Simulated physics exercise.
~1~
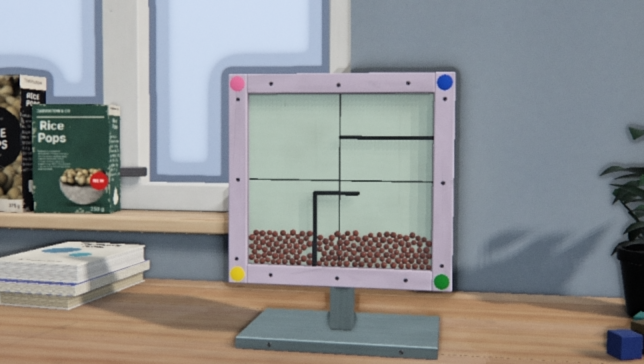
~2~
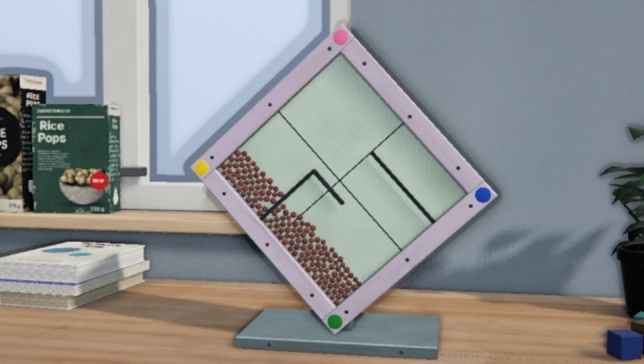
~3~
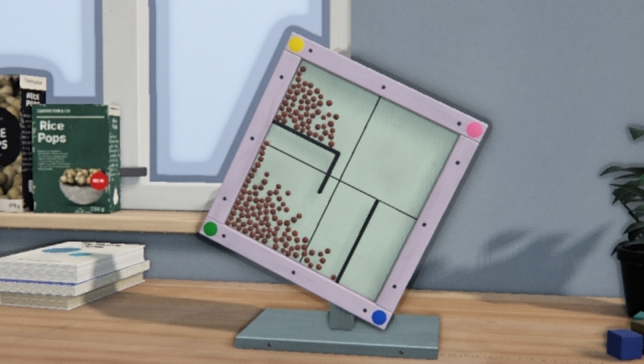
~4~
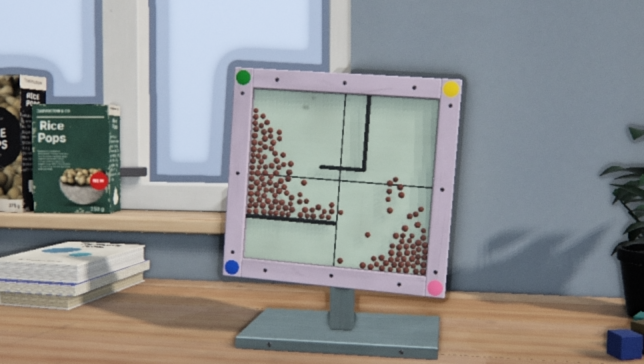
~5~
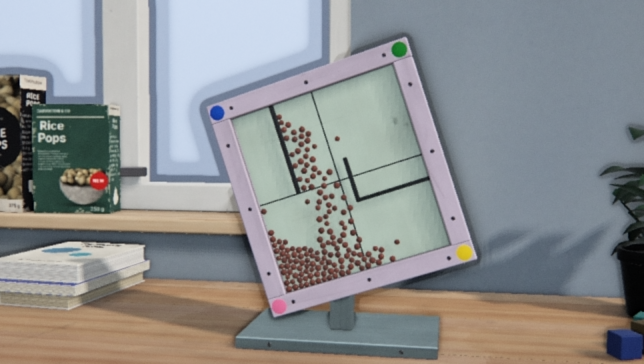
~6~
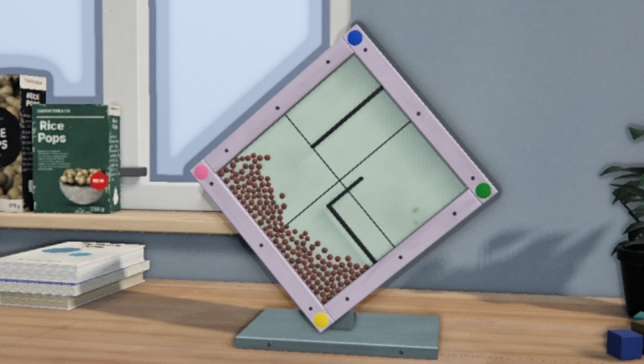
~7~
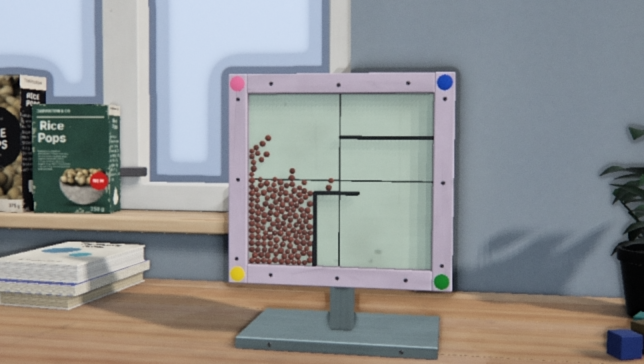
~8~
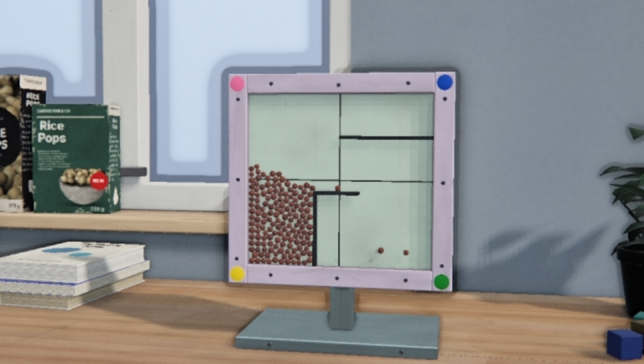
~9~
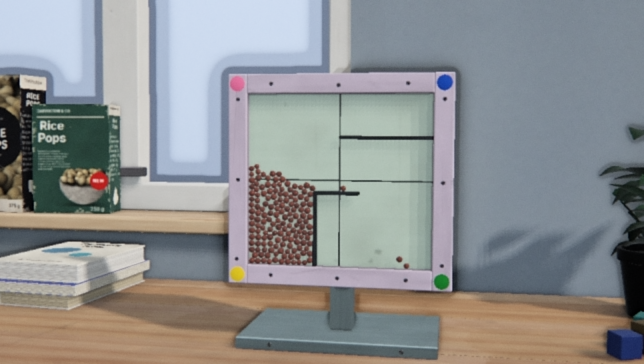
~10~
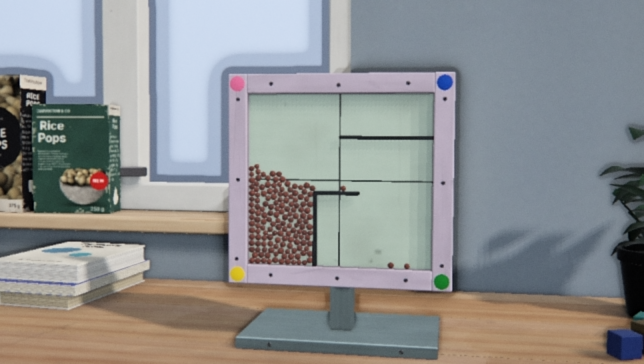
A square, pale lilac-framed case with a clear front stands upright on a grey-blue base, seen from the front on a wooden desk, with reddish beads spread along its bottom. Coloured dots mark its corners, and dark bars divide the inside. A green Rice Pops box and stacked books sit at left by a window, a plant and blue cube at right. The case turns clockwise through one full circle, its beads sliding and tumbling past the bars. It stops upright, and a few stray beads drop to the lower right. Most rest heaped in the lower-left, yellow-dotted quarter.
